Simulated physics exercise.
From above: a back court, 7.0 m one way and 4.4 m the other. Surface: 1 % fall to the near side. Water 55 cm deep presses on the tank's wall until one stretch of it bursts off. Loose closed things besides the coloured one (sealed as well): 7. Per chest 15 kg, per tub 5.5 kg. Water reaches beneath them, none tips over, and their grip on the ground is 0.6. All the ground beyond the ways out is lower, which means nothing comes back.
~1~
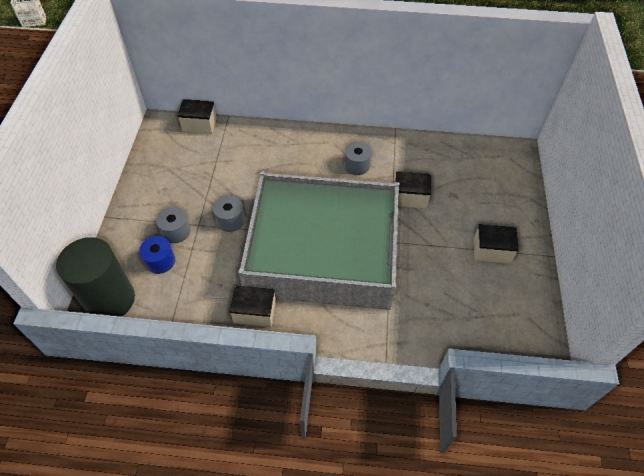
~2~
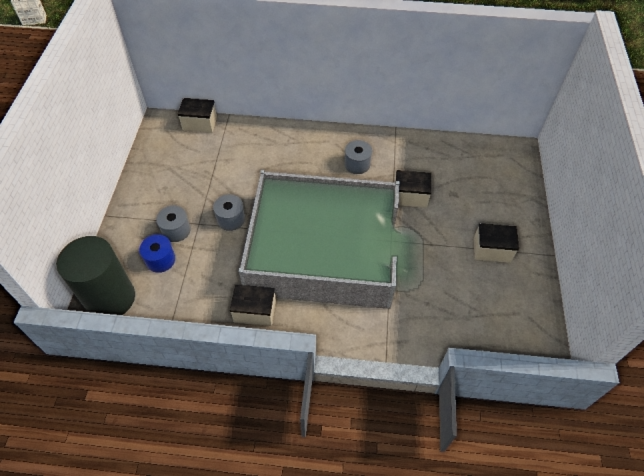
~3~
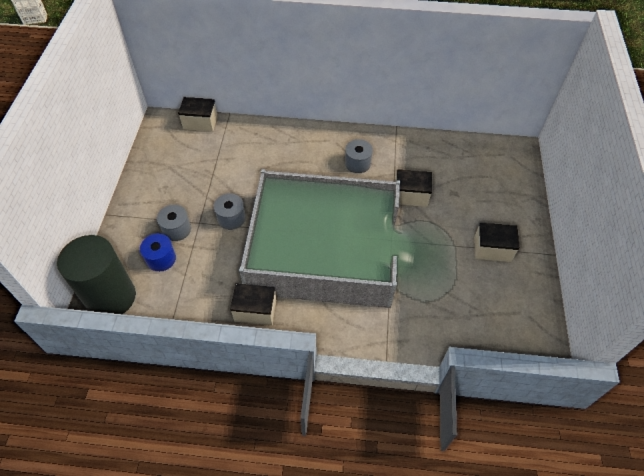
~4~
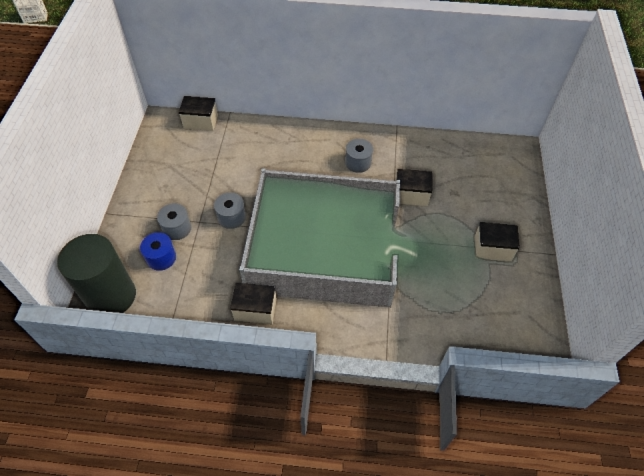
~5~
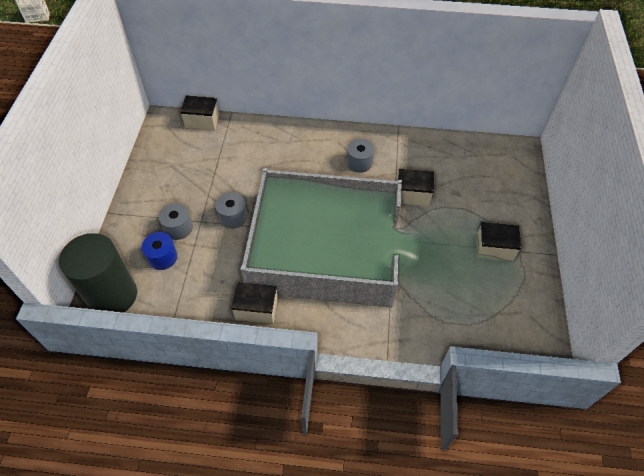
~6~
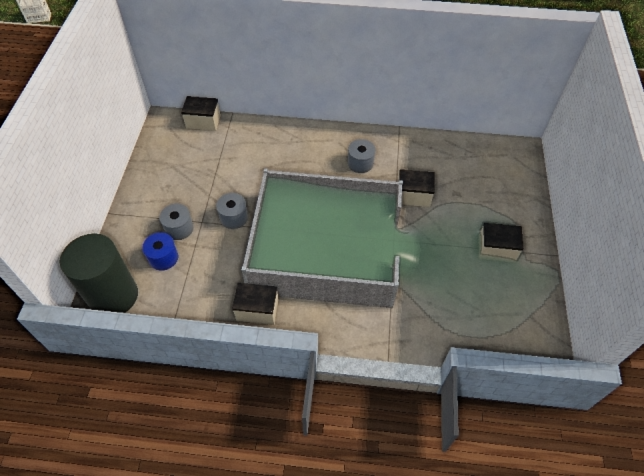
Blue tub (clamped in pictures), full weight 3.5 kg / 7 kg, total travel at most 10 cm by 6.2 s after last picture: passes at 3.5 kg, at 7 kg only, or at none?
To my eye, the lighter setting does the job.
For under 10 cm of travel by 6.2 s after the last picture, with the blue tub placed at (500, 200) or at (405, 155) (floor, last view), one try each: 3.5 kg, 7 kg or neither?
At the first place nothing works, and at the second nothing works.
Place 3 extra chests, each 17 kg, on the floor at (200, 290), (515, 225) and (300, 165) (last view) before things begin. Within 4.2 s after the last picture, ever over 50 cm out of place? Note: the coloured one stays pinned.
In that order: Not as far, then farther, then not as far.
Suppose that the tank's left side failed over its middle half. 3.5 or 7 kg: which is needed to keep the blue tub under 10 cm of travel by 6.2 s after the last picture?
With that failure, no mass keeps it.
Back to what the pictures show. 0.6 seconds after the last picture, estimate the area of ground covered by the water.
About 10.5 m2.
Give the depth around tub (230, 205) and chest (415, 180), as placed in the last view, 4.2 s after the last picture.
Some 0 cm at the first, some 3 cm at the second.
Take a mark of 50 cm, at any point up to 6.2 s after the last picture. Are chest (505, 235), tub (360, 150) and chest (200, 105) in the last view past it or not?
Beyond the mark, beyond the mark, below the mark.
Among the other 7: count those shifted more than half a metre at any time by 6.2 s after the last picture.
3.
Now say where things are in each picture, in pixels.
The blue tub at (155, 249) rests on the ground; water covers 3.4 m2; 0 of 8 have shifted, in the first picture.
The blue tub at (155, 247) rests on the ground; water covers 3.9 m2; 0 of 8 have shifted, in the second picture.
The blue tub at (156, 246), on the bottom; water covers 4.5 m2; 0 of 8 have shifted, in the third picture.
The blue tub at (156, 245), on the bottom; water covers 5.3 m2; 0 of 8 have shifted, in the fourth picture.
The blue tub at (157, 245), on the bottom; water covers 6.1 m2; 0 of 8 have shifted, in the fifth picture.
The blue tub at (158, 245), on the bottom; water covers 7.1 m2; 0 of 8 have shifted, in the sixth picture.
Then, 0.6 s after the last picture the blue tub would be 0 cm from its start with 3.5 kg and 0 cm from its start with 7 kg; 0 cm of water round it then.
Then, 2.3 s after the last picture the blue tub would be 0 cm from its start with 3.5 kg and 0 cm from its start with 7 kg; 0 cm of water round it then.
Then, 4.2 s after the last picture the blue tub would be 0 cm from its start with 3.5 kg and 0 cm from its start with 7 kg; 0 cm of water round it then.
Then, 6.2 s after the last picture the blue tub would be 0 cm from its start with 3.5 kg and 0 cm from its start with 7 kg; 2 cm of water round it then.
